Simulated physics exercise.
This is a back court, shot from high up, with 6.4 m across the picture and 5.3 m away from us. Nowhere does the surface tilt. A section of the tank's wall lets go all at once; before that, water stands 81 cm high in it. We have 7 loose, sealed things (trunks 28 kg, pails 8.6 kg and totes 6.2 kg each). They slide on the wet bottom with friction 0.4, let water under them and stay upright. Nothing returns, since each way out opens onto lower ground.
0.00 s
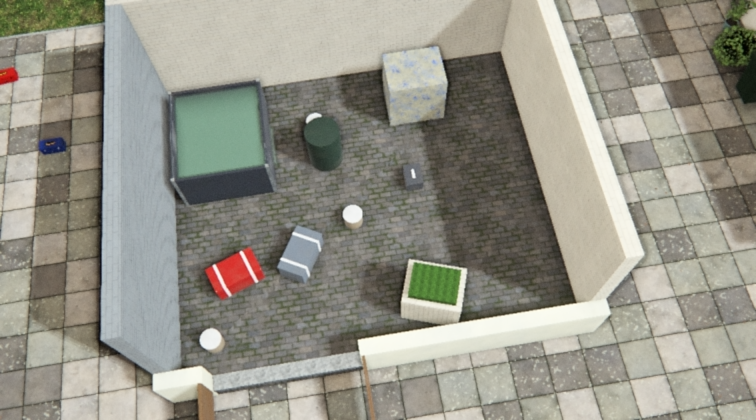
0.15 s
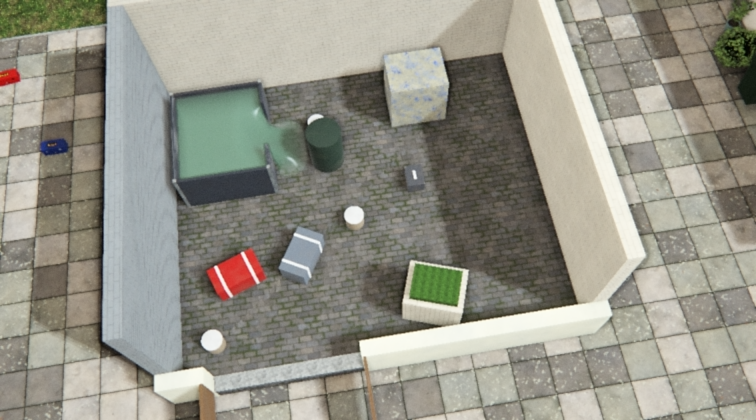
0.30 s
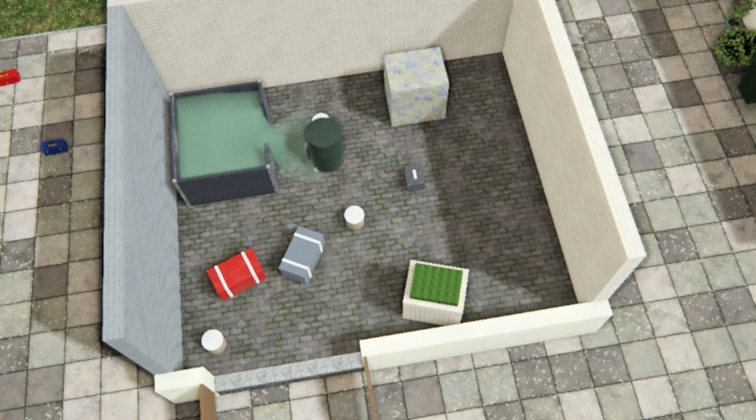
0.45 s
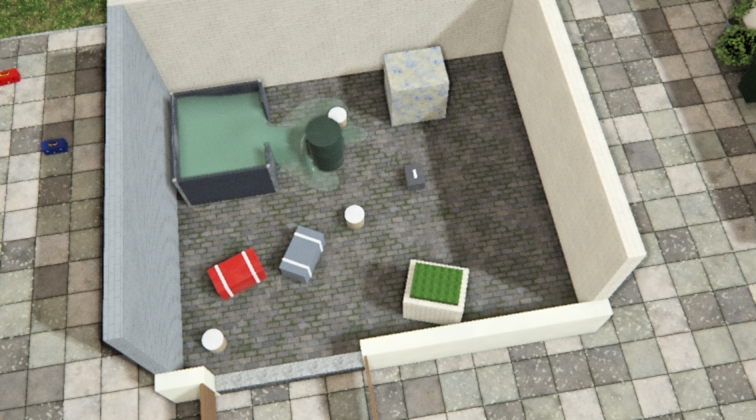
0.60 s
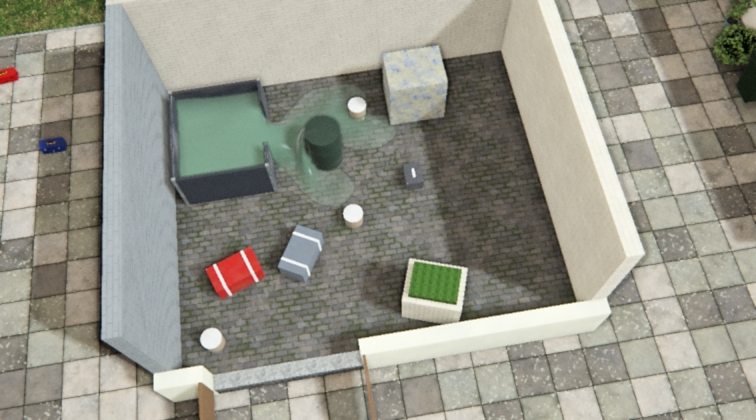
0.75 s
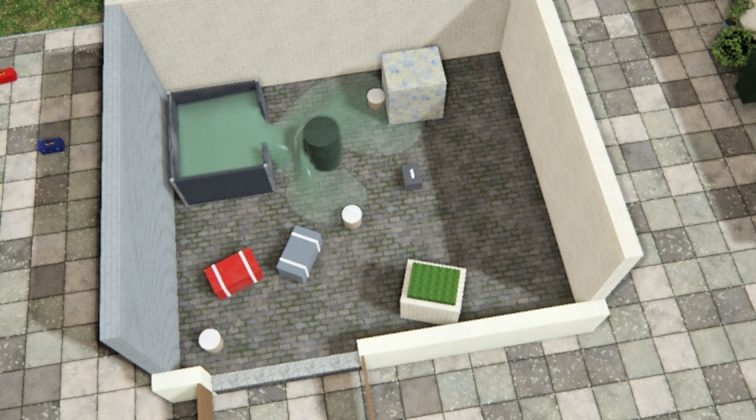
A dark-walled tank of green water stands at the upper left of a walled, paved court, seen from high above. A dark green barrel, white pails, red and grey cases, a pale patterned block and a grass-topped planter stand around it. The tank's right side opens, water pours out and spreads around the barrel, and one pail slides right towards the block, while the camera barely shifts.
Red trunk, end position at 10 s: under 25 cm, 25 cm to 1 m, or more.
Under 25 cm.
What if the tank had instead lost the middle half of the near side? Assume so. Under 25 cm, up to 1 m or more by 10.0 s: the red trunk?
So, for the red trunk: It is carried a long way.
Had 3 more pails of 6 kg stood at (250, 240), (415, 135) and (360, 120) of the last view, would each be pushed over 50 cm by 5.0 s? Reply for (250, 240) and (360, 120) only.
Well, the first one is lower and the other higher.
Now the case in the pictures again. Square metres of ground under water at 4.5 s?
Close to 30 m2, I'd say.
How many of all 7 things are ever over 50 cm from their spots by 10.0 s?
My count gives 3.
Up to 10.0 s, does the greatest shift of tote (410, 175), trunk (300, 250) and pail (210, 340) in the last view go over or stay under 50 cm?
Item by item, they came out above the mark, below the mark and below the mark.
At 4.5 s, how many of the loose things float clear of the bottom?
Answer: 0.
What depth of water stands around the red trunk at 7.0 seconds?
About 1 cm.
After 2.0 s the red trunk is near (232, 270), 0.0 m from its start, aground; 0 of 7 are out; 1 afloat.
After 4.5 s the red trunk is near (232, 270), 0.0 m from its start, aground; 0 of 7 are out; 0 afloat.
After 7.0 s the red trunk is near (232, 270), 0.0 m from its start, aground; 0 of 7 are out; 1 afloat.
After 10.0 s the red trunk is near (232, 270), 0.0 m from its start, aground; 0 of 7 are out; 1 afloat.
